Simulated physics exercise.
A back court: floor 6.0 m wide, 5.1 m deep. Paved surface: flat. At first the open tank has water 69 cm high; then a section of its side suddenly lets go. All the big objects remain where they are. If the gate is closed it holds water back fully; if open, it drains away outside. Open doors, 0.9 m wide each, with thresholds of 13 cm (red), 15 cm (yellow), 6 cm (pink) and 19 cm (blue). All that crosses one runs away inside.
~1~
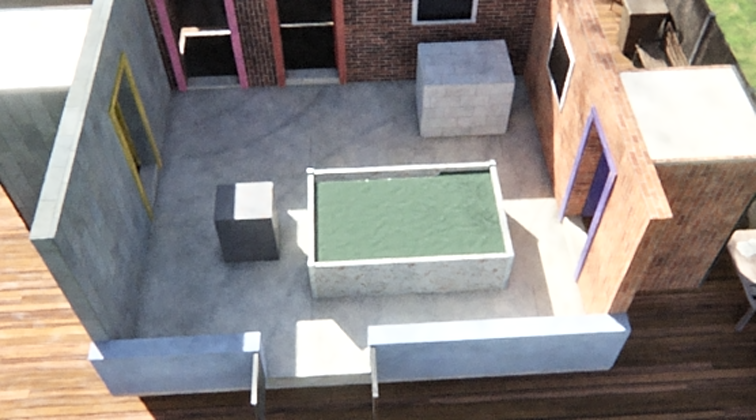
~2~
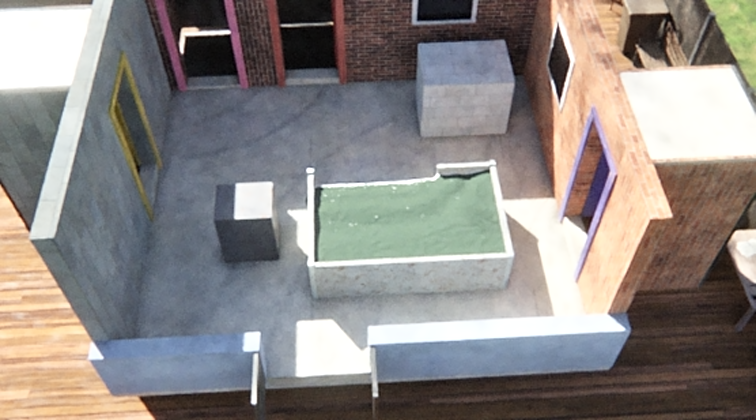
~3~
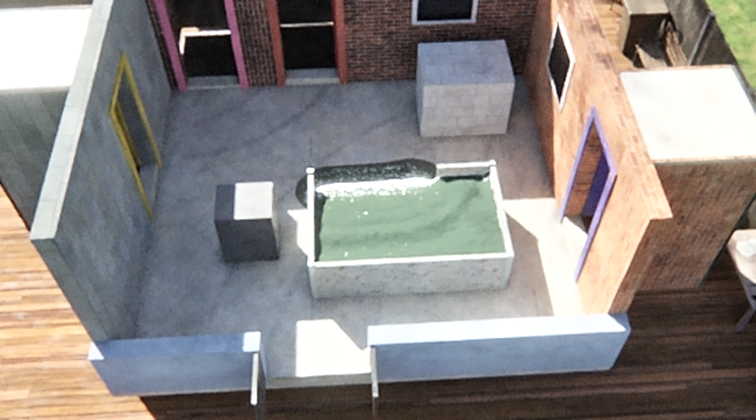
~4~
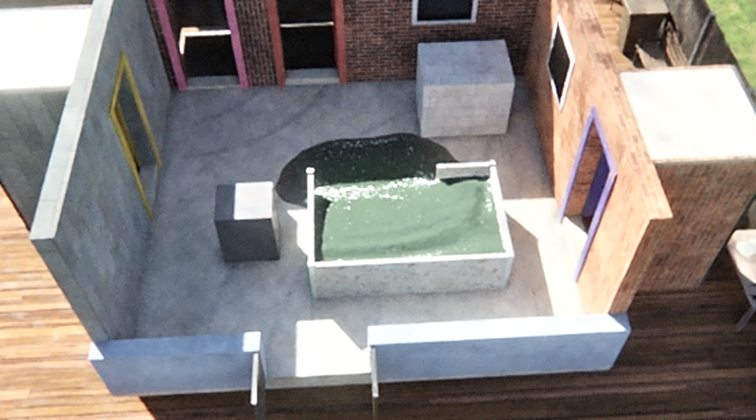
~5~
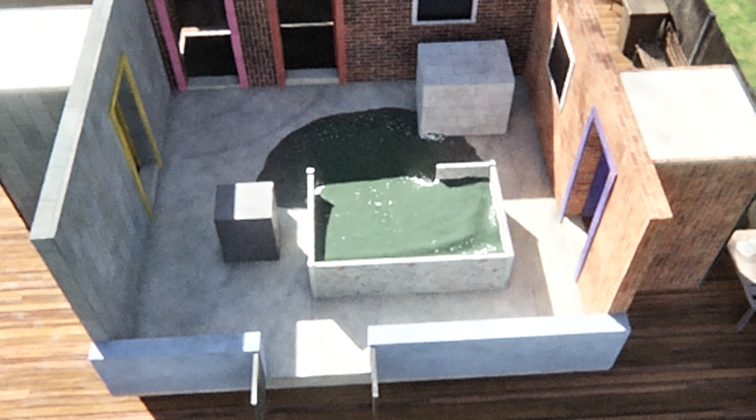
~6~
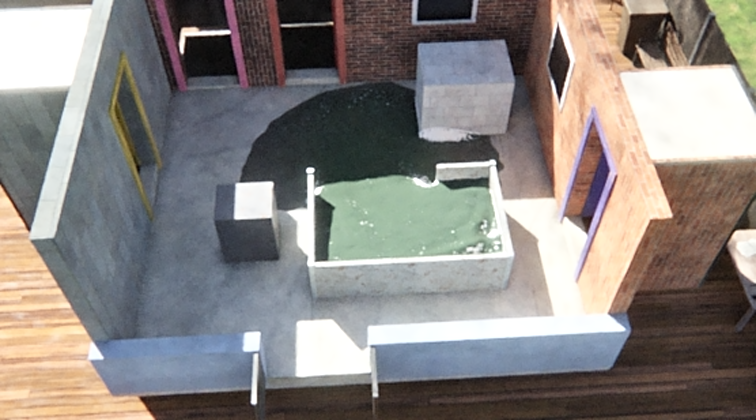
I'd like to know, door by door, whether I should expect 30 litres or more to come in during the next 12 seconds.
As I see it, red door: Beyond the limit. Yellow door: Short of the limit. Pink door: Beyond the limit. Blue door: Short of the limit.
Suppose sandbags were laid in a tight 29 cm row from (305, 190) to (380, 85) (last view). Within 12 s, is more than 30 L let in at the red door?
Checked against the limit, red is fine.
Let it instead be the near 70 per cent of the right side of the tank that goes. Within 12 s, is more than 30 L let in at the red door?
Red: Falls short.
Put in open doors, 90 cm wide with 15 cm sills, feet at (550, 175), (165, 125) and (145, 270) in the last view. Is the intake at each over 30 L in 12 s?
Per doorway, in order: Insufficient / sufficient / insufficient.
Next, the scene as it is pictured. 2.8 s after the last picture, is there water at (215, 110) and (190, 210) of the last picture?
Soaked, soaked.
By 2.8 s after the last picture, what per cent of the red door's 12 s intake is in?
Share: ~ 90 %.
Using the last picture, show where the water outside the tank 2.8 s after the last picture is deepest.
In the last picture, around (172, 92).
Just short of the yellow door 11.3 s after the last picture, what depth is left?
I'd say close to 7.5 cm.
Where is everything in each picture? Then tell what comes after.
The first frame shows the open tank at (406, 215) is whole and still, 69 cm deep.
In the second frame, water pours out on the open tank's far side and has run 0.9 m, to a hidden place; typically 9 cm deep outside, 69 cm at the open tank's back.
In the third frame, water pours out on the open tank's far side and has run 1.1 m, to (305, 185); typically 12 cm deep outside, 68 cm at the open tank's back.
In the fourth frame, water pours out on the open tank's far side and has run 1.5 m, to (297, 162); typically 10 cm deep outside, 61 cm at the open tank's back.
In the fifth frame, water pours out on the open tank's far side and has run 2.0 m, to (390, 111); typically 8 cm deep outside, 59 cm at the open tank's back.
In the sixth frame, the front is at (387, 86), 2.6 m from the gap on the open tank's far side; 6.3 m2 of floor is under water; 57 cm left at the back of the open tank.
Then, 0.7 s after the last picture water covers 40 % of the floor and is deepest (44 cm) near (355, 92); red door 35 cm at the sill, 38 L in, yellow door not reached, pink door not reached, blue door not reached.
Then, 1.5 s after the last picture water covers 50 % of the floor and is deepest (46 cm) near (172, 92); red door 31 cm at the sill, 142 L in, yellow door not reached, pink door 16 cm at the sill, 11 L in, blue door not reached.
Then, 2.8 s after the last picture water covers 65 % of the floor and is deepest (28 cm) near (172, 92); red door 21 cm at the sill, 219 L in, yellow door 9 cm at the sill, 0 L in, pink door 17 cm at the sill, 74 L in, blue door 2 cm at the sill, 0 L in.
Then, 6.3 s after the last picture water covers 95 % of the floor and is deepest (16 cm) near (130, 367); red door 8 cm at the sill, 240 L in, yellow door 10 cm at the sill, 0 L in, pink door 12 cm at the sill, 213 L in, blue door 5 cm at the sill, 0 L in.
Then, 11.3 s after the last picture water covers 95 % of the floor and is deepest (12 cm) near (510, 347); red door 6 cm at the sill, 240 L in, yellow door 7 cm at the sill, 0 L in, pink door 6 cm at the sill, 248 L in, blue door 10 cm at the sill, 0 L in.
